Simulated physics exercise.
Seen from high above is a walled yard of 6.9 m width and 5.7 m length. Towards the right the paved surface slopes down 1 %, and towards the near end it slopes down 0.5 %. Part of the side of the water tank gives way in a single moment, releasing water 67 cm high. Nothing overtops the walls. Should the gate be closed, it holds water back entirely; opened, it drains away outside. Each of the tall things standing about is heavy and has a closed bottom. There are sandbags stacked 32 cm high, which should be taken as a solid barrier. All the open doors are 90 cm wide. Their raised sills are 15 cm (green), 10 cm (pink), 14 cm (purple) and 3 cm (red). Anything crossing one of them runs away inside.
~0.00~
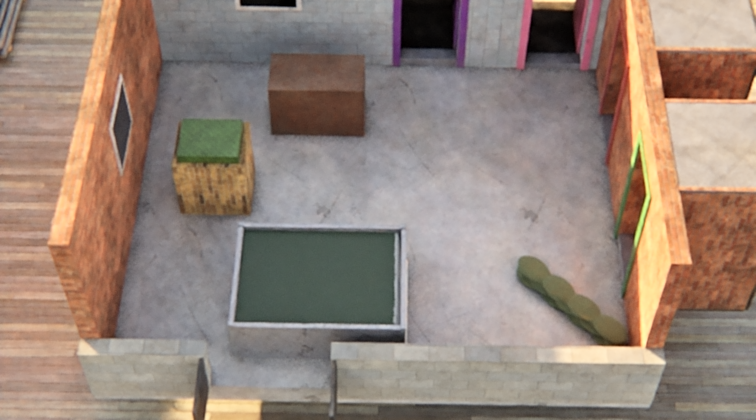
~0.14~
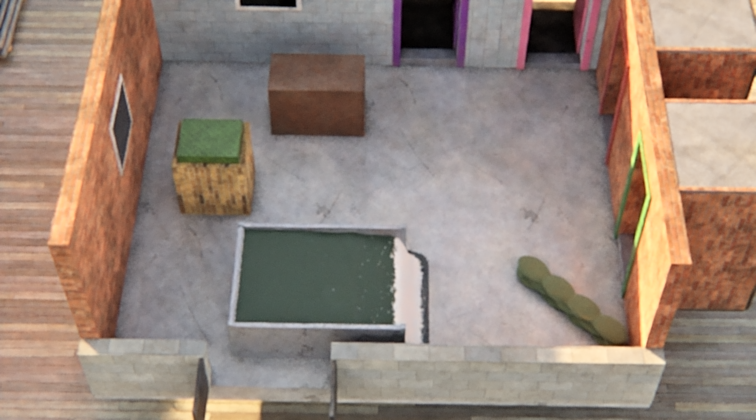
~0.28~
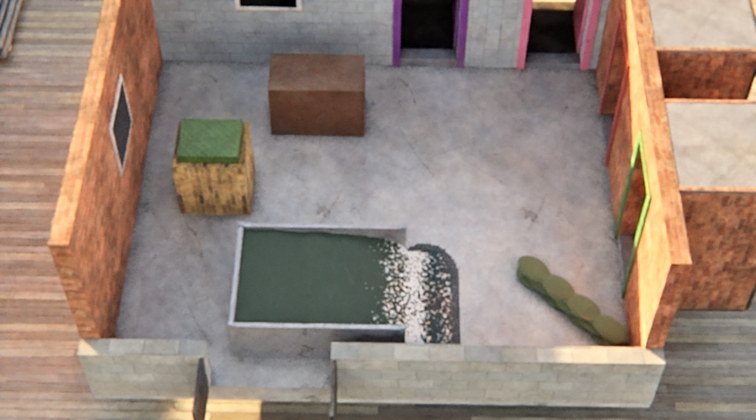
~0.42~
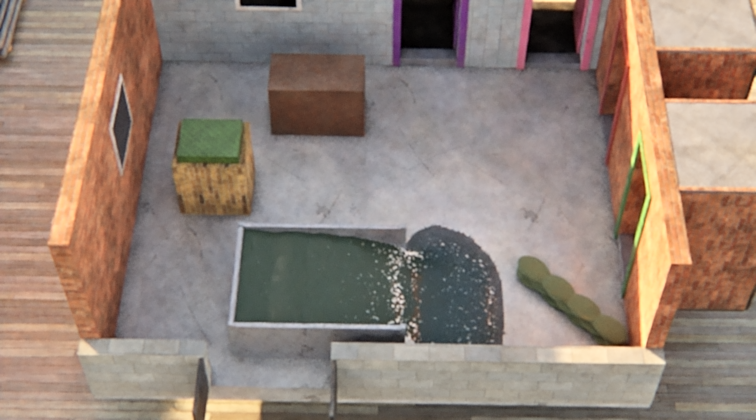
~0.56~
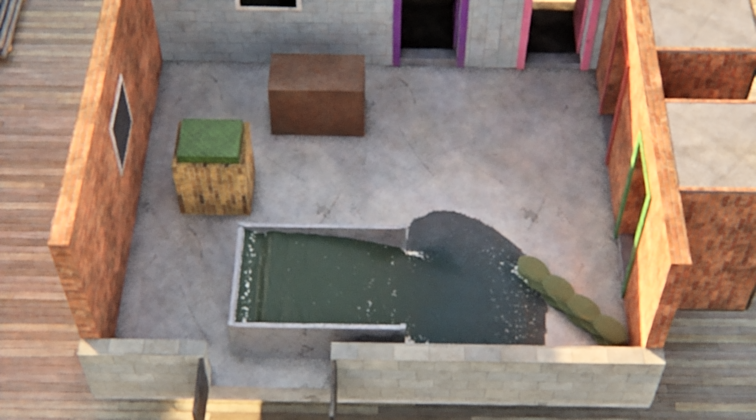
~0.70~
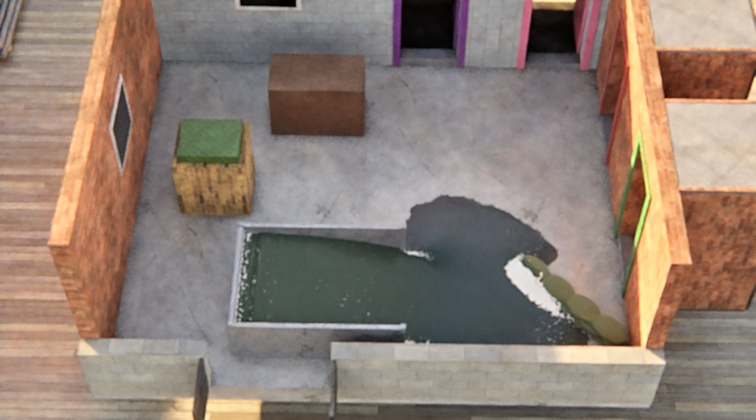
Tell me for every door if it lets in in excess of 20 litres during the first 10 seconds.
In the first 10 seconds the green door does not let in over 20 litres; the pink door lets in over 20 litres; the purple door does not let in over 20 litres; the red door lets in over 20 litres.
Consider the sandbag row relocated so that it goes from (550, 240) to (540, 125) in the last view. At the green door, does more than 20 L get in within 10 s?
Compared to the limit, green goes beyond.
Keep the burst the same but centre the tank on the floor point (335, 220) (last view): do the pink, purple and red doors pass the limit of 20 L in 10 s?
Well, pink ends up beyond the mark, purple ends up inside the mark and red ends up beyond the mark.
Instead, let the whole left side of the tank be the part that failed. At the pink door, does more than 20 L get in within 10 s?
So, pink door: Within bounds.
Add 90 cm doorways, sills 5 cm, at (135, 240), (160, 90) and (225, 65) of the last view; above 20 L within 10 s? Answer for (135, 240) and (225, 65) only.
Taking them in order, the first is fine and the second fine.
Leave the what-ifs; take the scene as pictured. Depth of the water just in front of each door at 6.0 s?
Depth readings (cm): Green = 4; pink = 15; purple = 12; red = 9.
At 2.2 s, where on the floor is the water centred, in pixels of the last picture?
I'd say somewhere around (473, 303).
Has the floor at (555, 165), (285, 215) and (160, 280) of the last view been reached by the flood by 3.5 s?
First spot submerged, second not yet wet, third not yet wet.
After 1.4 s water covers 25 % of the floor and is deepest (67 cm) near (630, 378); green door 2 cm at the sill, 0 L in, pink door not reached, purple door not reached, red door not reached.
After 2.2 s water covers 30 % of the floor and is deepest (60 cm) near (630, 378); green door 10 cm at the sill, 0 L in, pink door not reached, purple door not reached, red door 10 cm at the sill, 1 L in.
After 3.5 s water covers 35 % of the floor and is deepest (32 cm) near (630, 378); green door 6 cm at the sill, 1 L in, pink door 22 cm at the sill, 9 L in, purple door not reached, red door 8 cm at the sill, 39 L in.
After 6.0 s water covers 65 % of the floor and is deepest (16 cm) near (537, 70); green door 4 cm at the sill, 1 L in, pink door 15 cm at the sill, 107 L in, purple door 12 cm at the sill, 0 L in, red door 9 cm at the sill, 73 L in.
After 10.0 s water covers 85 % of the floor and is deepest (16 cm) near (601, 354); green door 9 cm at the sill, 1 L in, pink door 6 cm at the sill, 120 L in, purple door 5 cm at the sill, 0 L in, red door 9 cm at the sill, 153 L in.
